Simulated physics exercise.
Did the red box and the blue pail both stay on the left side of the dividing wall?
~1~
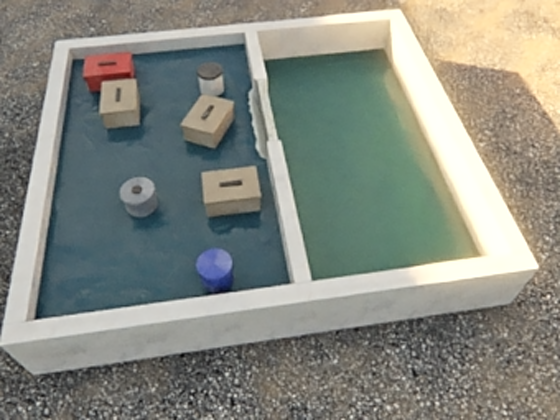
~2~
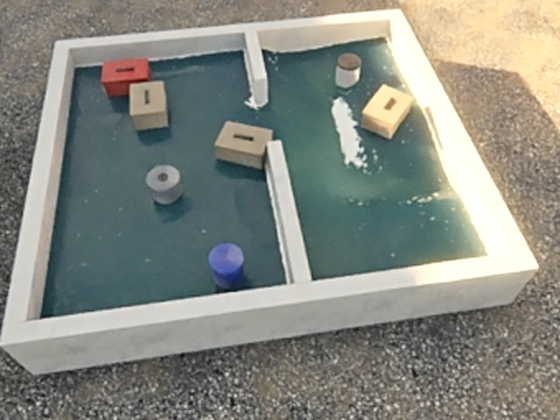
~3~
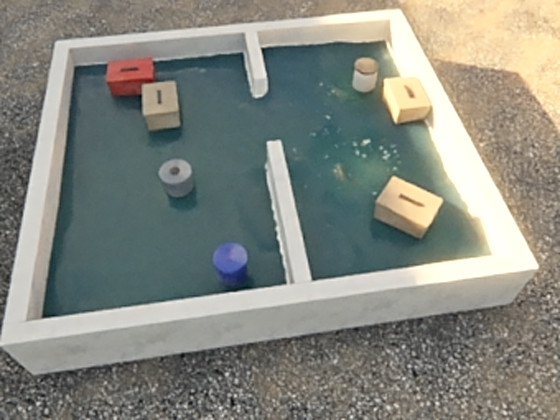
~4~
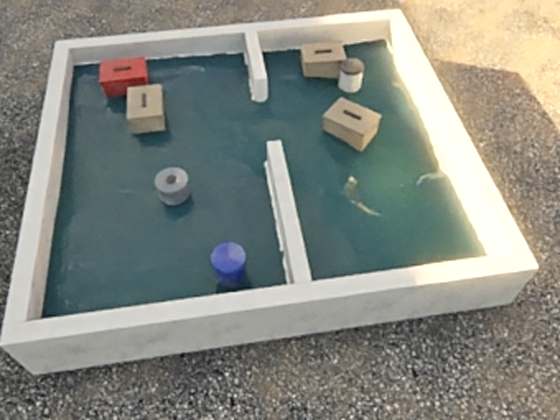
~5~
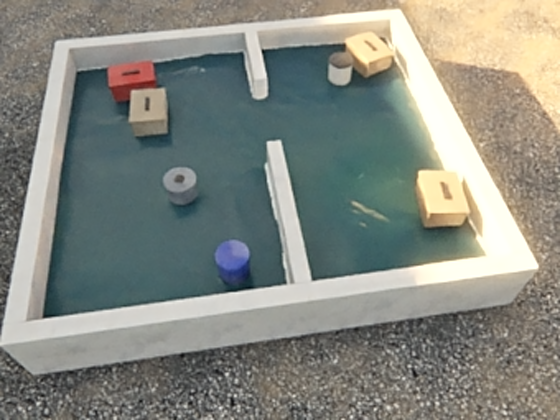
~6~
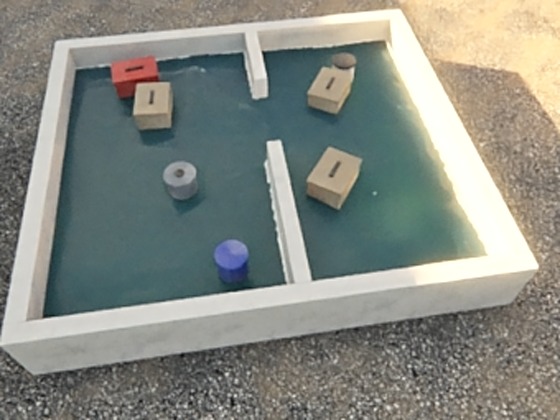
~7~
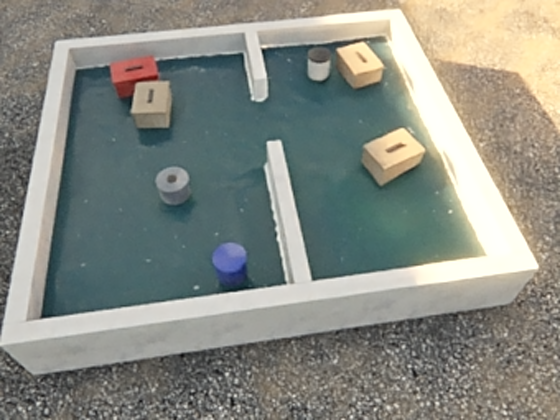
Yes, both stayed on the left. The red box only shifted a little near the back corner, and the blue pail drifted slightly near the front without getting past the wall.
In a shallow walled pool on gravelly ground, a gap opened in the divider and water rushed right, carrying a white pail and two tan boxes through, while the red box, another tan one, and the gray and blue pails stayed floating on the left.
